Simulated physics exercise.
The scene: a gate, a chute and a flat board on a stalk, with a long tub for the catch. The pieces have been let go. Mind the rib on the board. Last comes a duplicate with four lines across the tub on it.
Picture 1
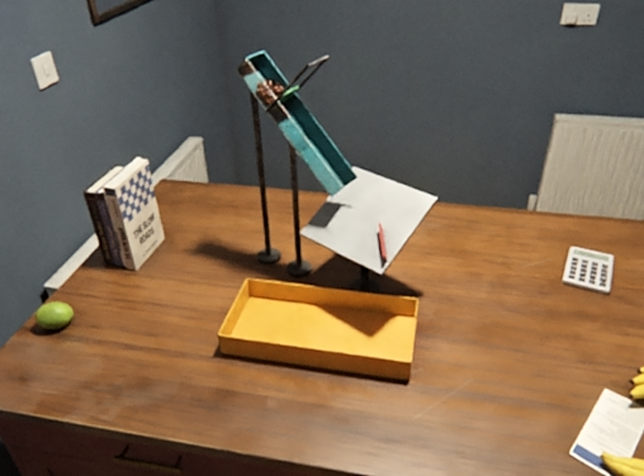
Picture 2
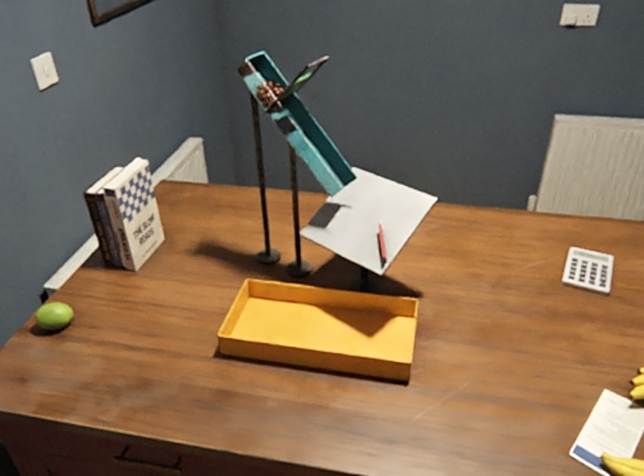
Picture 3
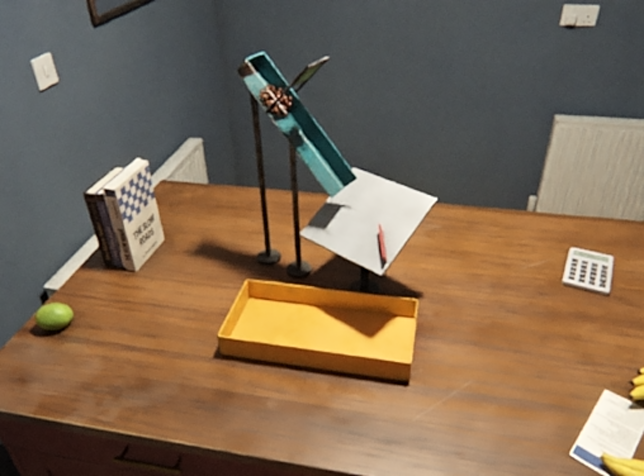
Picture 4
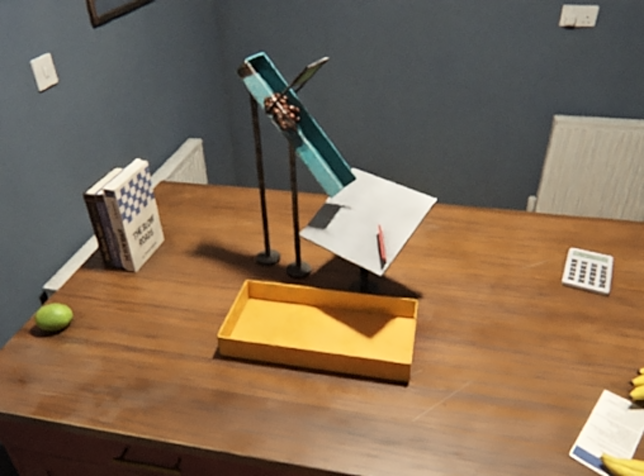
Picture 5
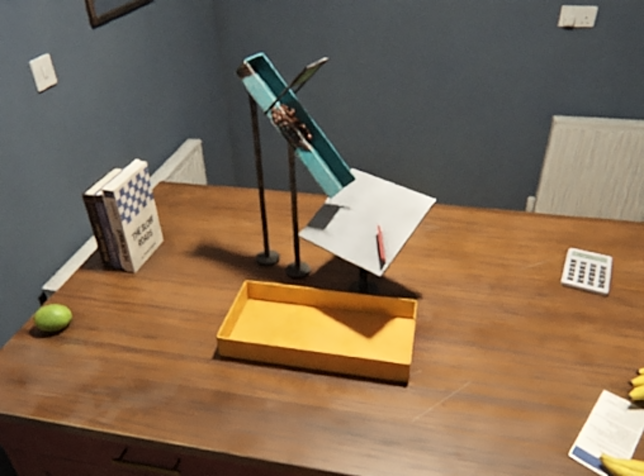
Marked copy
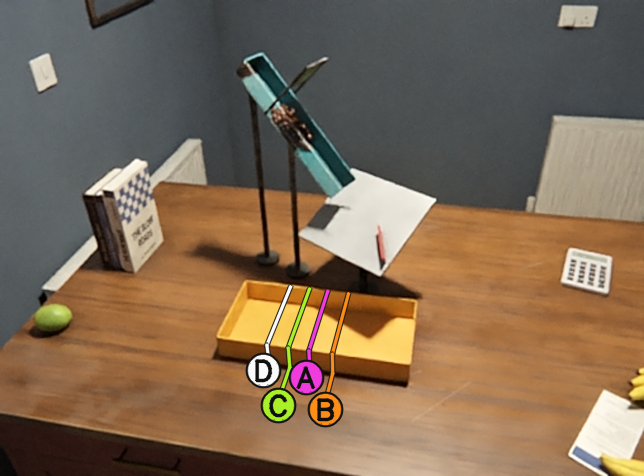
The clip opens on a wooden desk with a teal chute on dark stands, small brown pieces bunched behind a gate near its top, above a tilted white board and an empty yellow tub. The gate swings up, and the pieces slide a short way down the chute, spreading out slightly.
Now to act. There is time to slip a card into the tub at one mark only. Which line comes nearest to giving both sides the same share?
I would pick line B.
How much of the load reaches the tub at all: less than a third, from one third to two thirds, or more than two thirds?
More than two thirds.
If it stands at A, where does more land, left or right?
Right.
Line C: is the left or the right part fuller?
More lands on the right.
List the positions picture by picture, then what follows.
In the first frame, load behind the gate (273, 91), flat chocolate drops; lip of the chute (339, 192), sloping fairly steeply.
In the second frame, middle of the board (366, 217), tilted gently; middle of its low edge (338, 253); of its high edge (393, 182).
In the third frame, front corners of the tub (218, 336) and (411, 363), empty; front of the load (285, 114).
In the fourth frame, middle of the load (283, 109); its front (294, 129), roughly a quarter of the way to the lip; rib from (379, 224) to (383, 257).
In the fifth frame, middle of the load (291, 123); its front (309, 148), roughly half of the way to the lip.
On the marked copy, line A crosses the front rim at (309, 349); line B crosses the front rim at (332, 353); line C crosses the front rim at (288, 347); line D crosses the front rim at (267, 344).
Choosing A, of what is caught, about a tenth on the left of the divider, almost all on the right.
Choosing B, of what is caught, roughly a third on the left of the divider, roughly two thirds on the right.
Choosing C, of what is caught, just a few on the left of the divider, almost all on the right.
Choosing D, of what is caught, not one piece on the left of the divider, every piece on the right.
